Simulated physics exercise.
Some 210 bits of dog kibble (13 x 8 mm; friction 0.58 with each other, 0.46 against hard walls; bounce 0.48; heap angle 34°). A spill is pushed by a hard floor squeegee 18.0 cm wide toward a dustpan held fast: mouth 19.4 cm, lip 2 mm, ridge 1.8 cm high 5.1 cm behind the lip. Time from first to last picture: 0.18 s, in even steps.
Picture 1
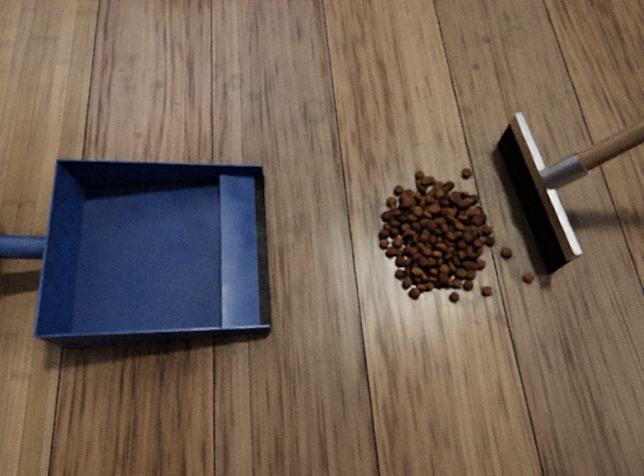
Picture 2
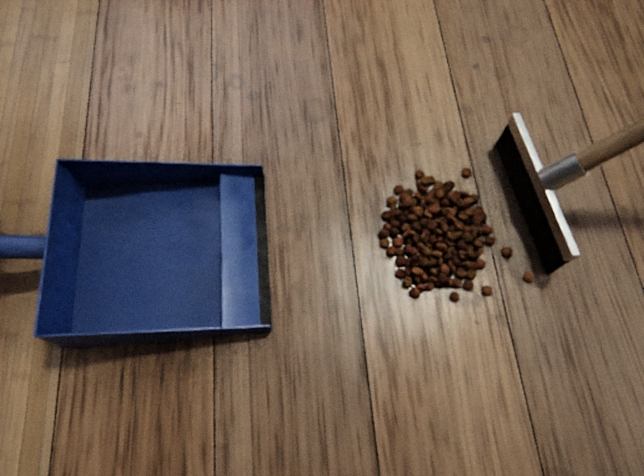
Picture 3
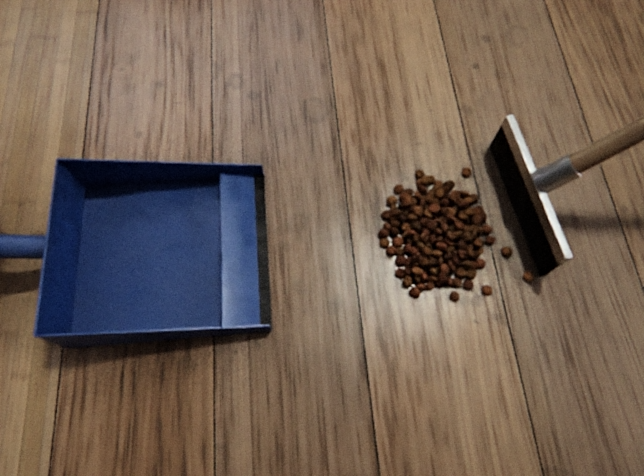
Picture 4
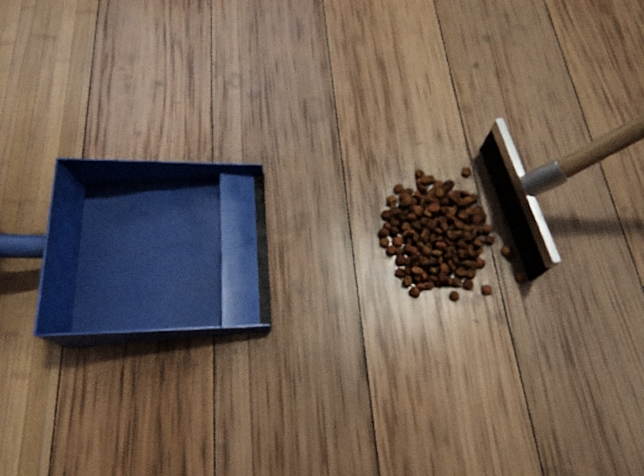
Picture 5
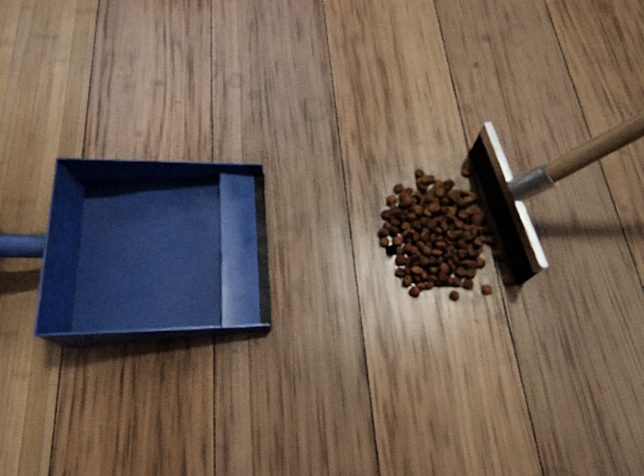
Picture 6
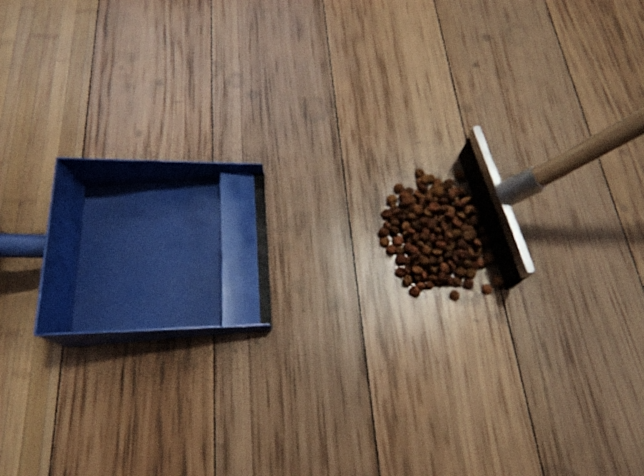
On a wooden floor, a squeegee slides left into the edge of a kibble pile.
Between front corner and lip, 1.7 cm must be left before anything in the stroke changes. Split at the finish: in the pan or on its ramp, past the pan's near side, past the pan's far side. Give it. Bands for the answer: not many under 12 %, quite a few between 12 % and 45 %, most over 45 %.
Pan: Quite a few; near side: Quite a few; far side: Not many.
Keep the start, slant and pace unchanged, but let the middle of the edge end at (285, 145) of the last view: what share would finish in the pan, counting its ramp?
Roughly 5 %.
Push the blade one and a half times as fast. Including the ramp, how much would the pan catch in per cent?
I'd put it at roughly 35 per cent.
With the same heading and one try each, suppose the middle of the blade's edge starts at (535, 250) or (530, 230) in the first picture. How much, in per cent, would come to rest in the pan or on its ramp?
About 15 and 25 per cent.
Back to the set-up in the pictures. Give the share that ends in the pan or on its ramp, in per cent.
Roughly 30 per cent.
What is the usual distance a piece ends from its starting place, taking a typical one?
That distance is close to 22 cm.
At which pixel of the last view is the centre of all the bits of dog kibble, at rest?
(270, 291).
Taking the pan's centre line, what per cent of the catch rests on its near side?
About 80 %.
Then, 0.28 s after the last picture, middle of the blade 15 cm from the lip; 0 % over the lip, far side 0 %, near side 5 %.
Then, 0.48 s after the last picture, middle of the blade 7 cm from the lip; 0 % over the lip, far side 0 %, near side 20 %.
Then, 0.79 s after the last picture, middle of the blade 3 cm from the lip; 30 % over the lip, far side 0 %, near side 25 %.
In the end, pan 30 %, near side 25 %, far side 0 %, in front of the lip or behind the blade 40 %.
